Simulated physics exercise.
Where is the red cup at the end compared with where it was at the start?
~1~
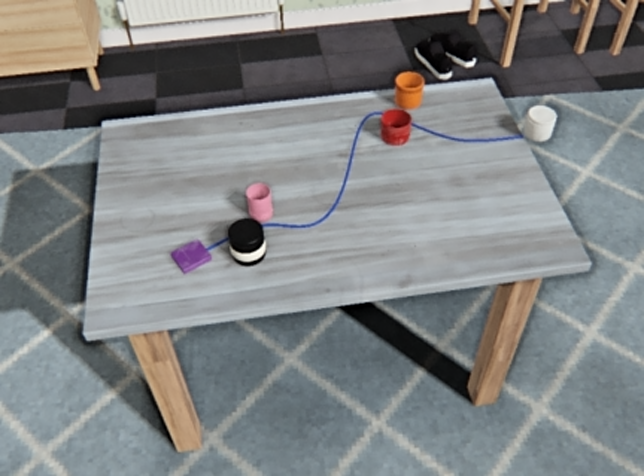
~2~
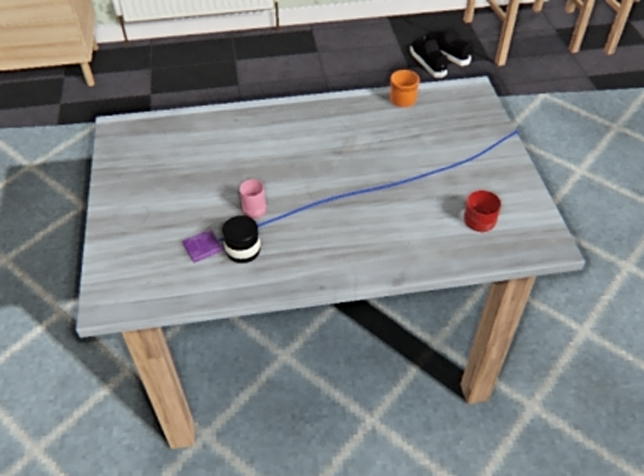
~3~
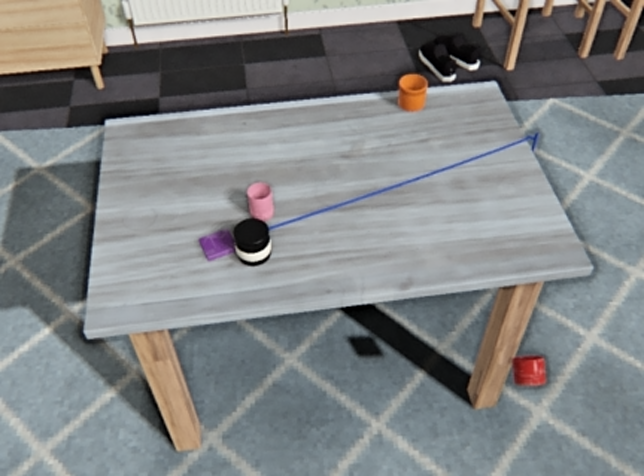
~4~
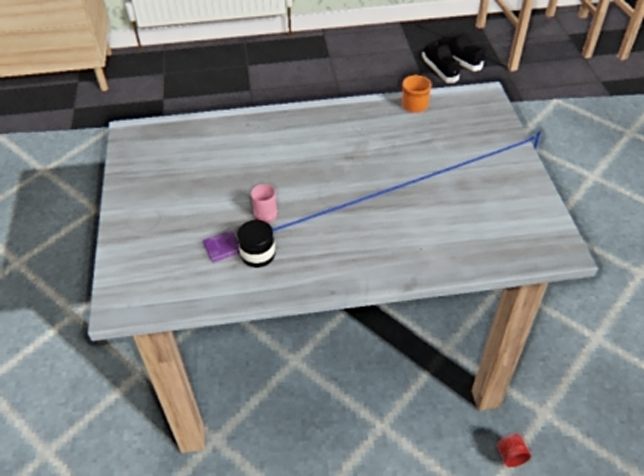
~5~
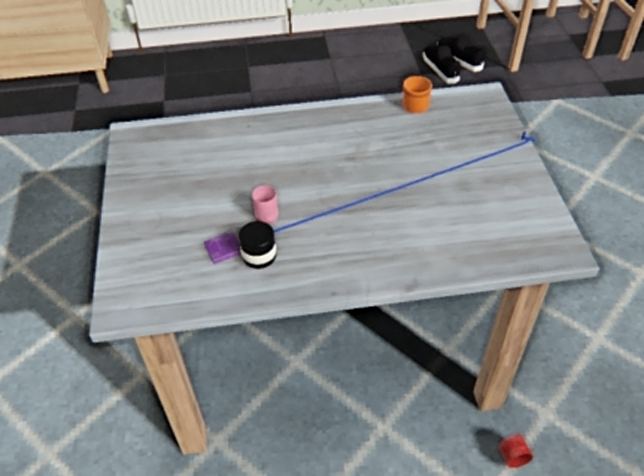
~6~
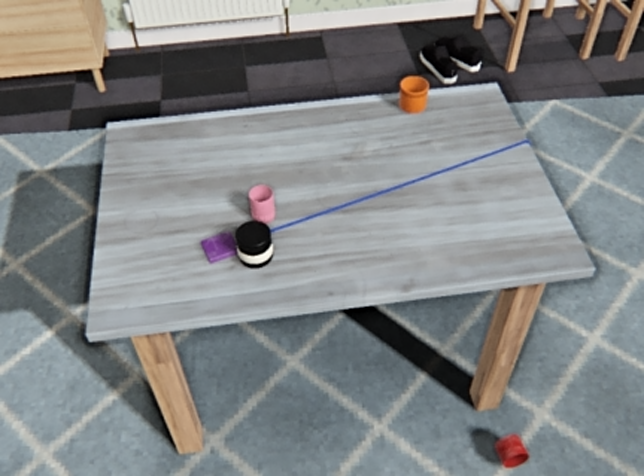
At the start the red cup stands on the table toward the back right, just in front of the orange mug. At the end it lies on the rug below, in front of the table's right front leg.
